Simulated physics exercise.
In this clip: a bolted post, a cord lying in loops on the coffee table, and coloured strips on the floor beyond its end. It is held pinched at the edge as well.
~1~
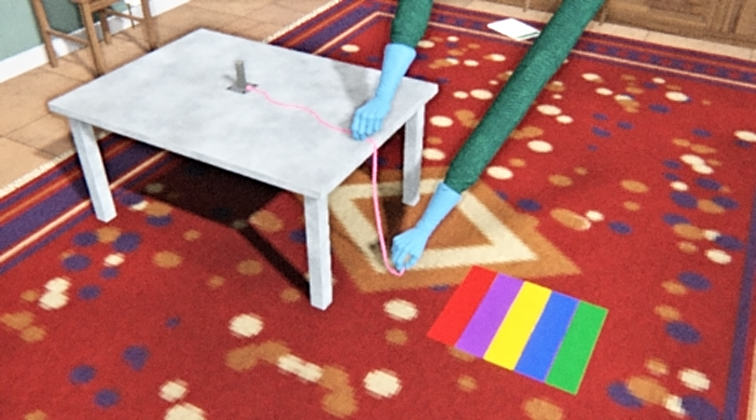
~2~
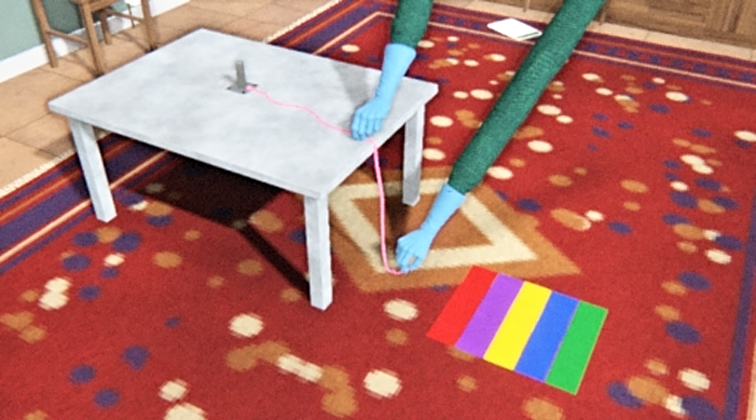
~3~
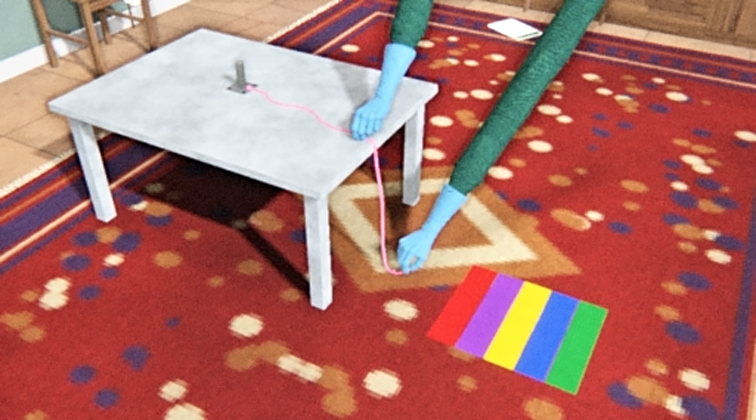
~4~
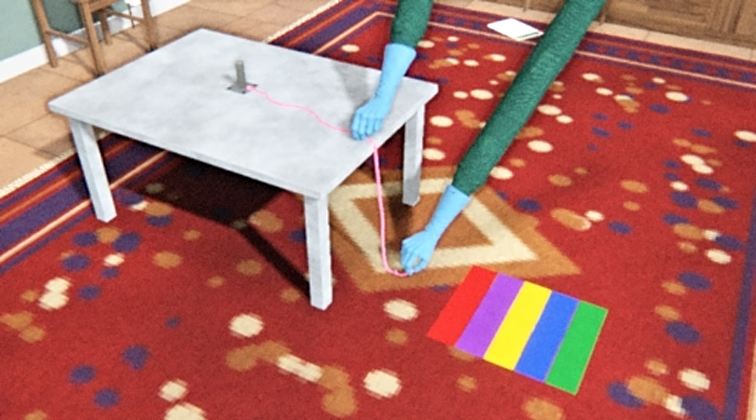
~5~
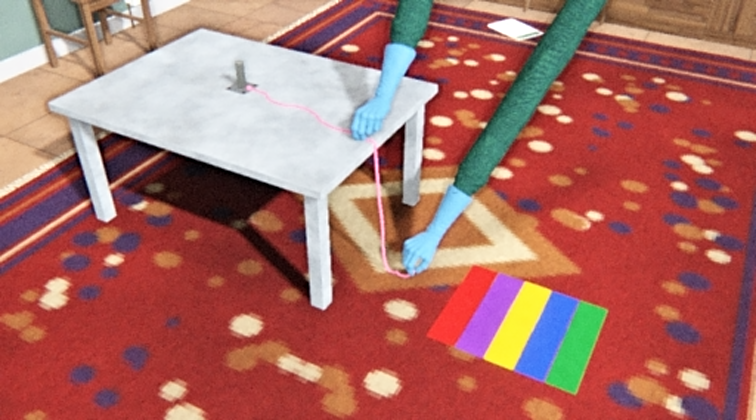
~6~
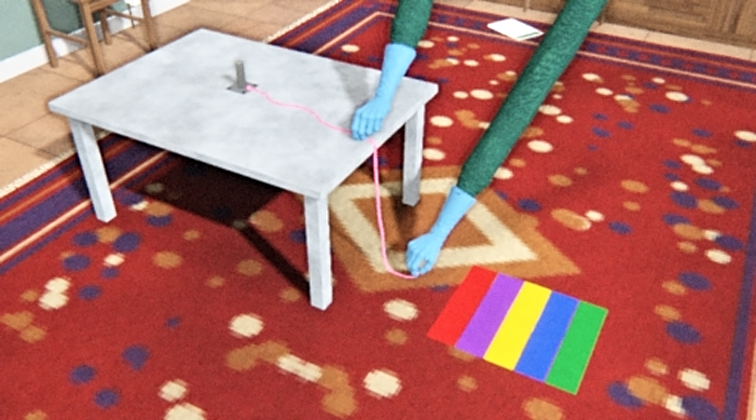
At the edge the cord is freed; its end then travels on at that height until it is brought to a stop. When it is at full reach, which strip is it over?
It is over the purple strip.
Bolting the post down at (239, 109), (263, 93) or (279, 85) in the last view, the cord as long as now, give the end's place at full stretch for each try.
The places are (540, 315), (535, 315) and (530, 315).
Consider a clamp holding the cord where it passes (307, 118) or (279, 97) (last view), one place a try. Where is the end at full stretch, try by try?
First (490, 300), then (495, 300).
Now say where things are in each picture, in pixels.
In the first frame, end (403, 268); red (449, 327); purple (477, 338); yellow (506, 349); blue (536, 360); green (567, 372).
In the second frame, end (408, 269); cord through (267, 95) (305, 109) (342, 130) (376, 159) (382, 212) (384, 256).
In the third frame, end (409, 270).
In the fourth frame, end (412, 271); cord through (267, 95) (305, 109) (342, 130) (376, 159) (381, 212) (384, 256).
In the fifth frame, end (414, 272).
In the sixth frame, end (418, 273); cord through (267, 95) (305, 109) (342, 130) (375, 159) (379, 211) (384, 256).
Soon after, end near (443, 282); short of the strips.
After that, end near (478, 294); over red.
At the stop, end near (498, 302); over purple. It halts on the purple strip.
